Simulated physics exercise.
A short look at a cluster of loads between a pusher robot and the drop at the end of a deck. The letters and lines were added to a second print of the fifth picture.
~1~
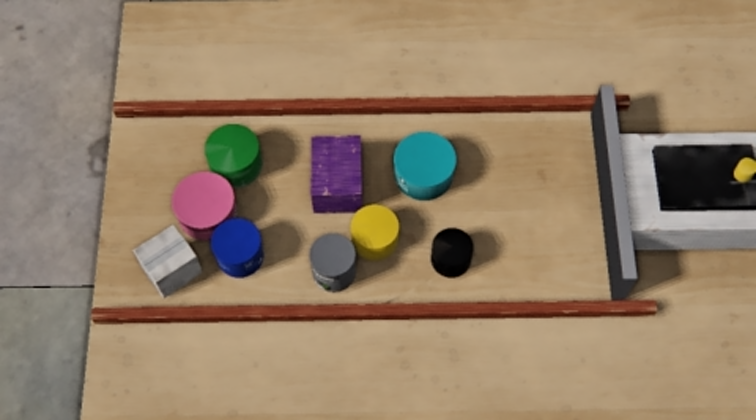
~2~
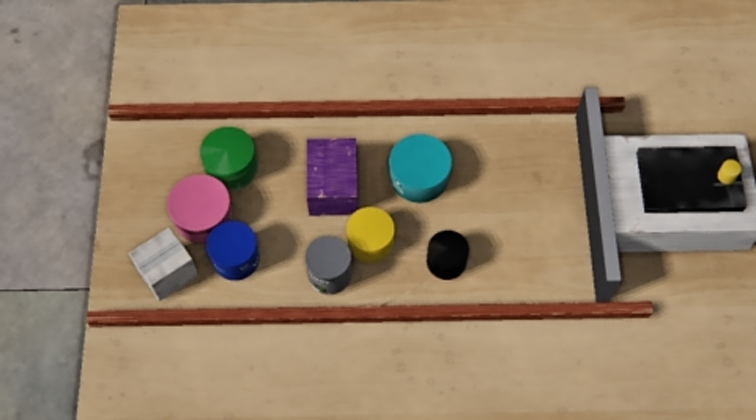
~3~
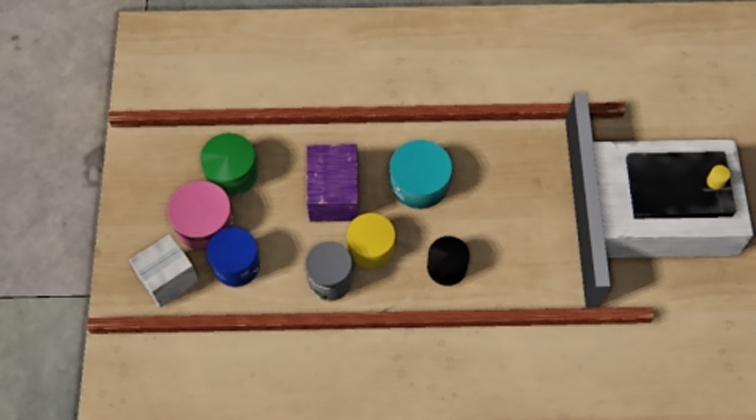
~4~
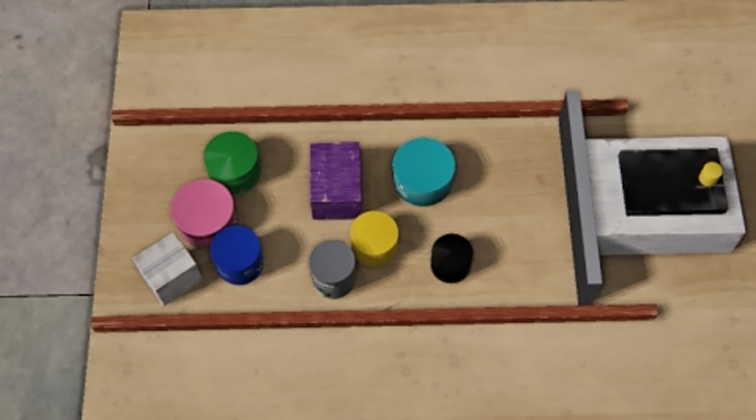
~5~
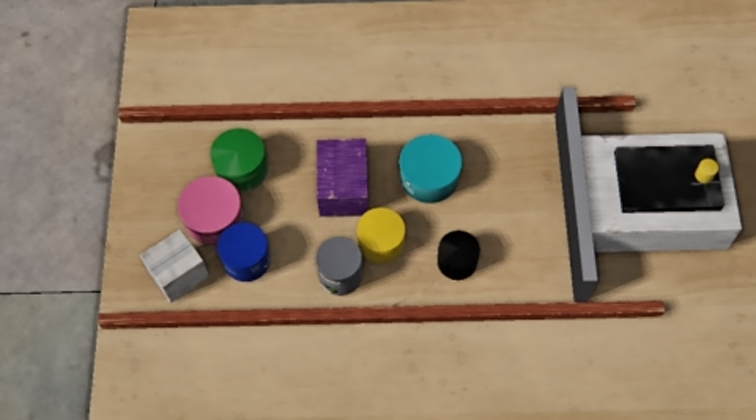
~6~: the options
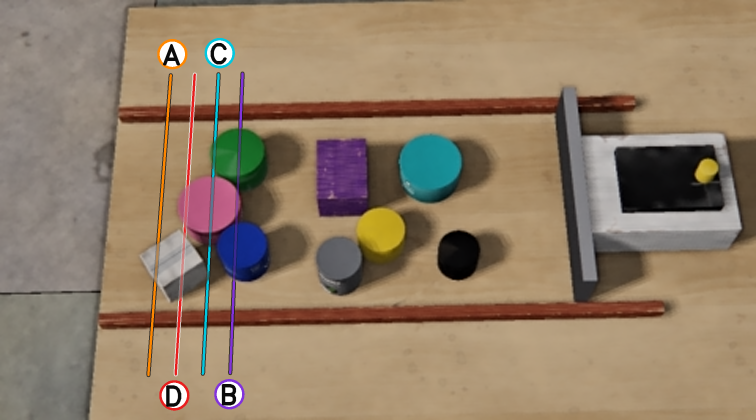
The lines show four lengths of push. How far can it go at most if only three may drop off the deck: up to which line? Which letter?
Up to line D.
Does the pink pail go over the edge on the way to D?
Yes.
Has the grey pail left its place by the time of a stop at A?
Yes.
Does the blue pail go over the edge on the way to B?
By then, no.
On the copy, A at (160, 215); B at (237, 214); C at (211, 214); D at (186, 215).
On D. First, robot (518, 181); black canister (410, 257); turquoise pail (397, 171).
Then, robot (376, 184); pink pail (165, 222); white parcel (166, 274).
Finally, robot (264, 187); purple crate over the edge; pink pail over the edge; three fallen.
By contrast, A drops five; B is within the limit but short; C is within the limit but short.
